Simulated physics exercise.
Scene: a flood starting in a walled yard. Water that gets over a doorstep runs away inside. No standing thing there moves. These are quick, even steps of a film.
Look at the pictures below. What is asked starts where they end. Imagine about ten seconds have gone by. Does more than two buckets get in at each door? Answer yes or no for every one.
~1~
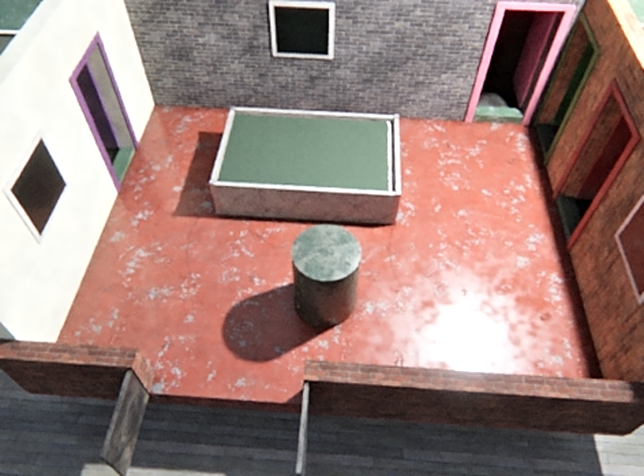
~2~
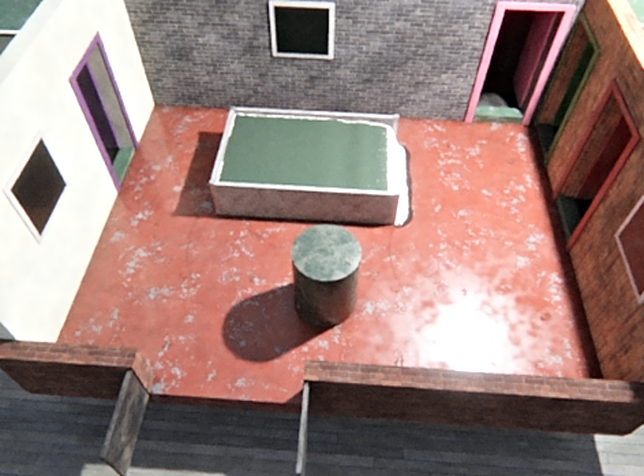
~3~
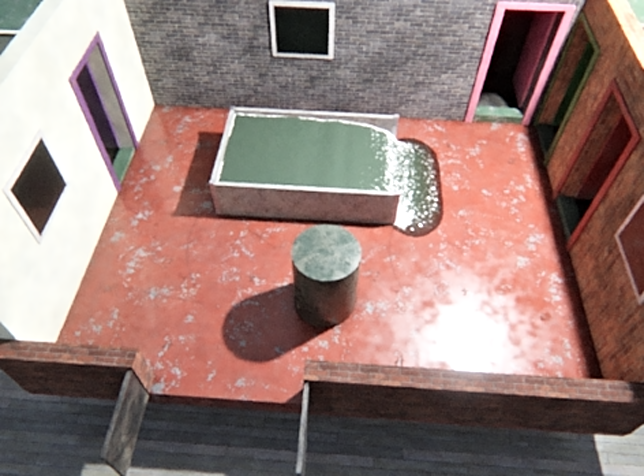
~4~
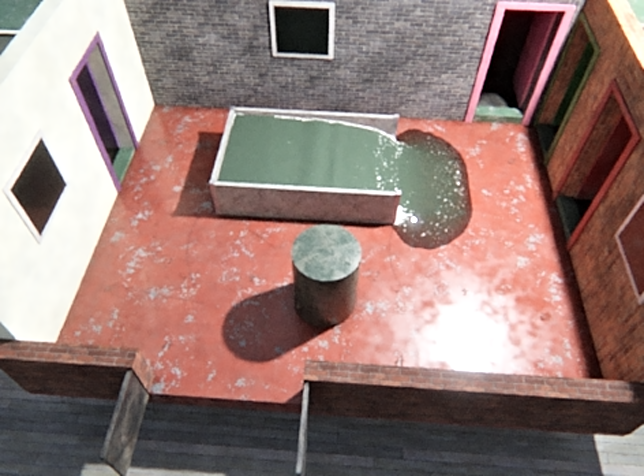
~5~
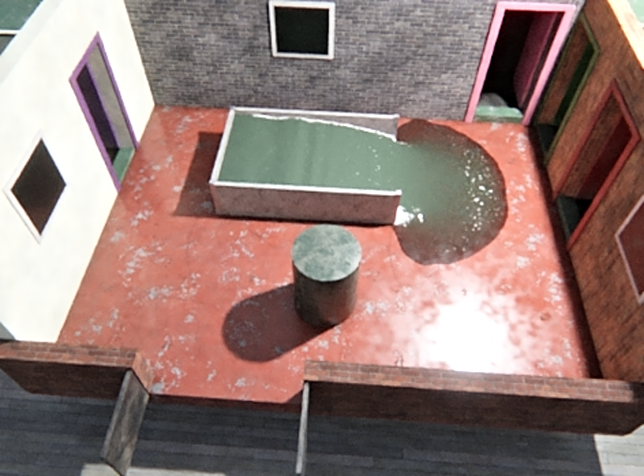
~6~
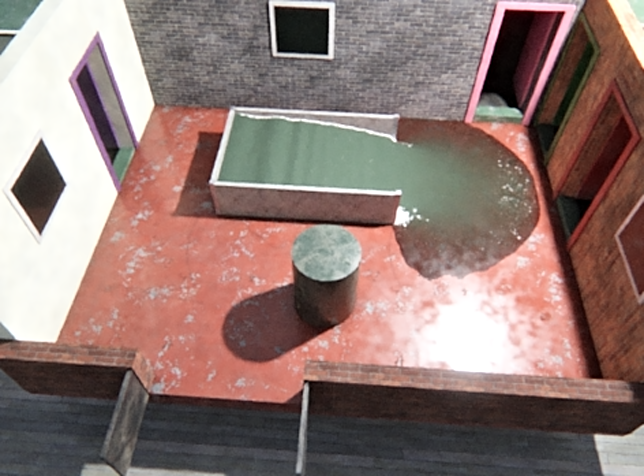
Pink door: Yes, red door: Yes, green door: Yes, purple door: No.
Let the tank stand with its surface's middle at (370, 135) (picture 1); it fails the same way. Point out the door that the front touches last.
Answer - the one in purple.
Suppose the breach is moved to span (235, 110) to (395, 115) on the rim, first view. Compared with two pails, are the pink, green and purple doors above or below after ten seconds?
In that case the pink door stays within limits, the green door overshoots and the purple door overshoots.
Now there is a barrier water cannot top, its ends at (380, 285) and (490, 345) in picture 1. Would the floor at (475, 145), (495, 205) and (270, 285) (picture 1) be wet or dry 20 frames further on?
Log, spots one to three: Swamped; swamped; spared.
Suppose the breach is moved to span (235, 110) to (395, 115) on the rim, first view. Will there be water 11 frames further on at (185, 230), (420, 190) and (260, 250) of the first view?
Sequence: Spared / spared / spared.
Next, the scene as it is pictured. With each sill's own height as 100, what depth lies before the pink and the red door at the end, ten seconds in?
I reckon it's around 30 and then 50 per cent.
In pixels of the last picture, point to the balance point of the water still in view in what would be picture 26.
Near (436, 207).
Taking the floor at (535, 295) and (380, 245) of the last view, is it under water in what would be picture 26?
So I'd put them as swamped and unwetted.
A moment on, water covers 30 % of the floor; the pink door wet at the sill, nothing in, the red door under two buckets in, the green door under two buckets in, the purple door not reached.
Next, water covers 30 % of the floor; the pink door under two buckets in, the red door over two buckets in, the green door over two buckets in, the purple door not reached.
Then, water covers 40 % of the floor; the pink door over two buckets in, the red door far over two buckets in, the green door far over two buckets in, the purple door not reached.
Later, water covers 65 % of the floor; the pink door over two buckets in, the red door far over two buckets in, the green door far over two buckets in, the purple door not reached.
In the end, water covers 95 % of the floor; the pink door over two buckets in, the red door far over two buckets in, the green door far over two buckets in, the purple door wet at the sill, nothing in.
